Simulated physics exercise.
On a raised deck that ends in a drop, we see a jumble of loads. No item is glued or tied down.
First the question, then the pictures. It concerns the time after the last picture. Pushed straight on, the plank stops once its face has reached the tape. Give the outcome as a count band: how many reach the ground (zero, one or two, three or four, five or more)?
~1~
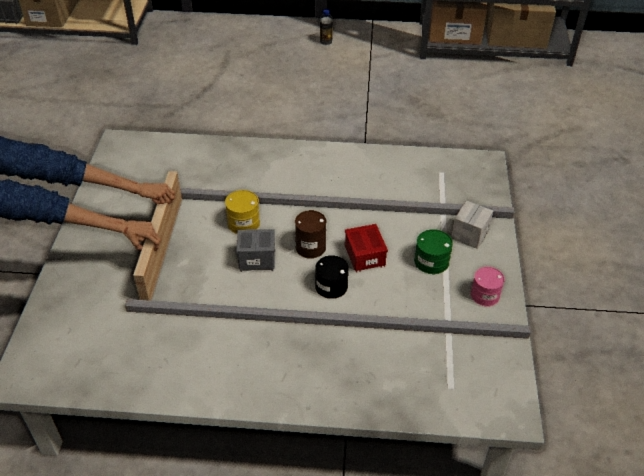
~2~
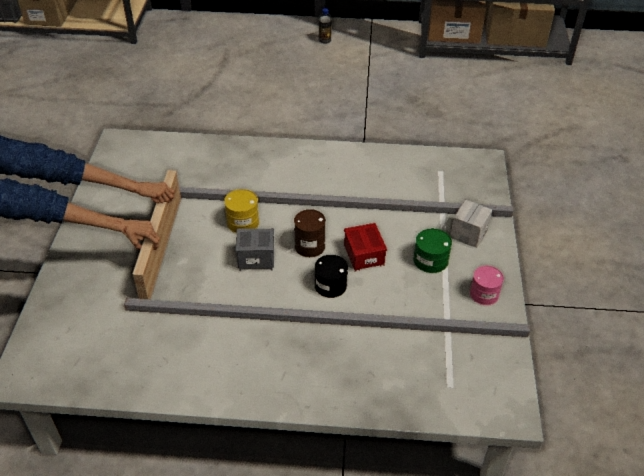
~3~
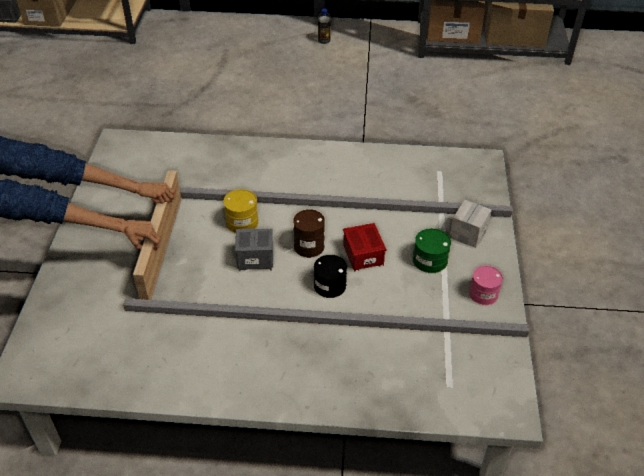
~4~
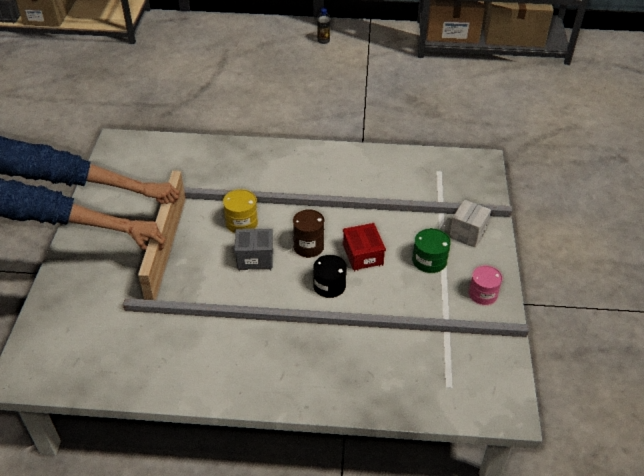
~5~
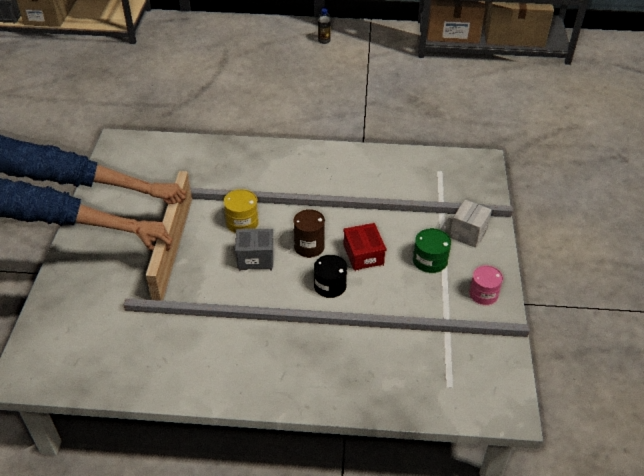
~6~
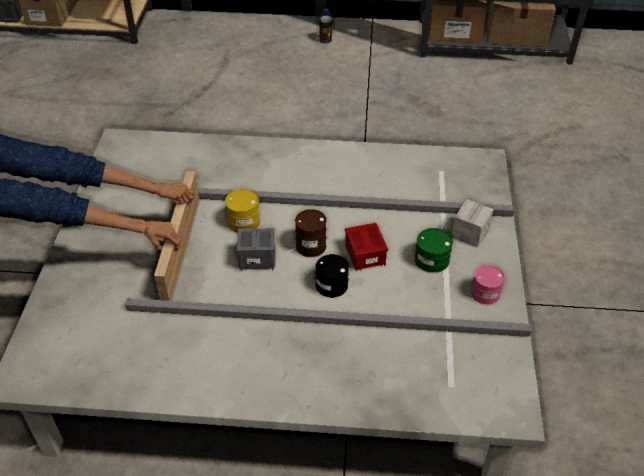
One, maybe two go over.
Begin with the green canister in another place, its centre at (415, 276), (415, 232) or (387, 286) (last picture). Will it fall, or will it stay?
In turn it is safe; is safe; is safe.
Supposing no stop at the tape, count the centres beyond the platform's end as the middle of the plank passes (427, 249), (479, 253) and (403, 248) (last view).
Place by place: 0, 4 and 0.
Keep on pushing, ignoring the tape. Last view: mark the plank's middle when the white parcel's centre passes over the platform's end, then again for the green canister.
Middle: Roughly (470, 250); roughly (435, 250).
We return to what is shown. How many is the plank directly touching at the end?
At rest, 4 are in contact.
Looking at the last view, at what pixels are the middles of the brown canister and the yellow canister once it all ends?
(464, 241) and (463, 220).
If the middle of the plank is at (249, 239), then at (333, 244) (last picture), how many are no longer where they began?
The first number is 2, the next one 5.
Soon after, none off yet; pink canister at rest near (488, 285); white parcel at rest near (472, 223); green canister at rest near (433, 250).
Then, none off yet; pink canister at rest near (488, 285); white parcel moving near (474, 222); green canister moved about its own width near (482, 249).
By the end, the number that fall off is one or two; fallen, green canister.
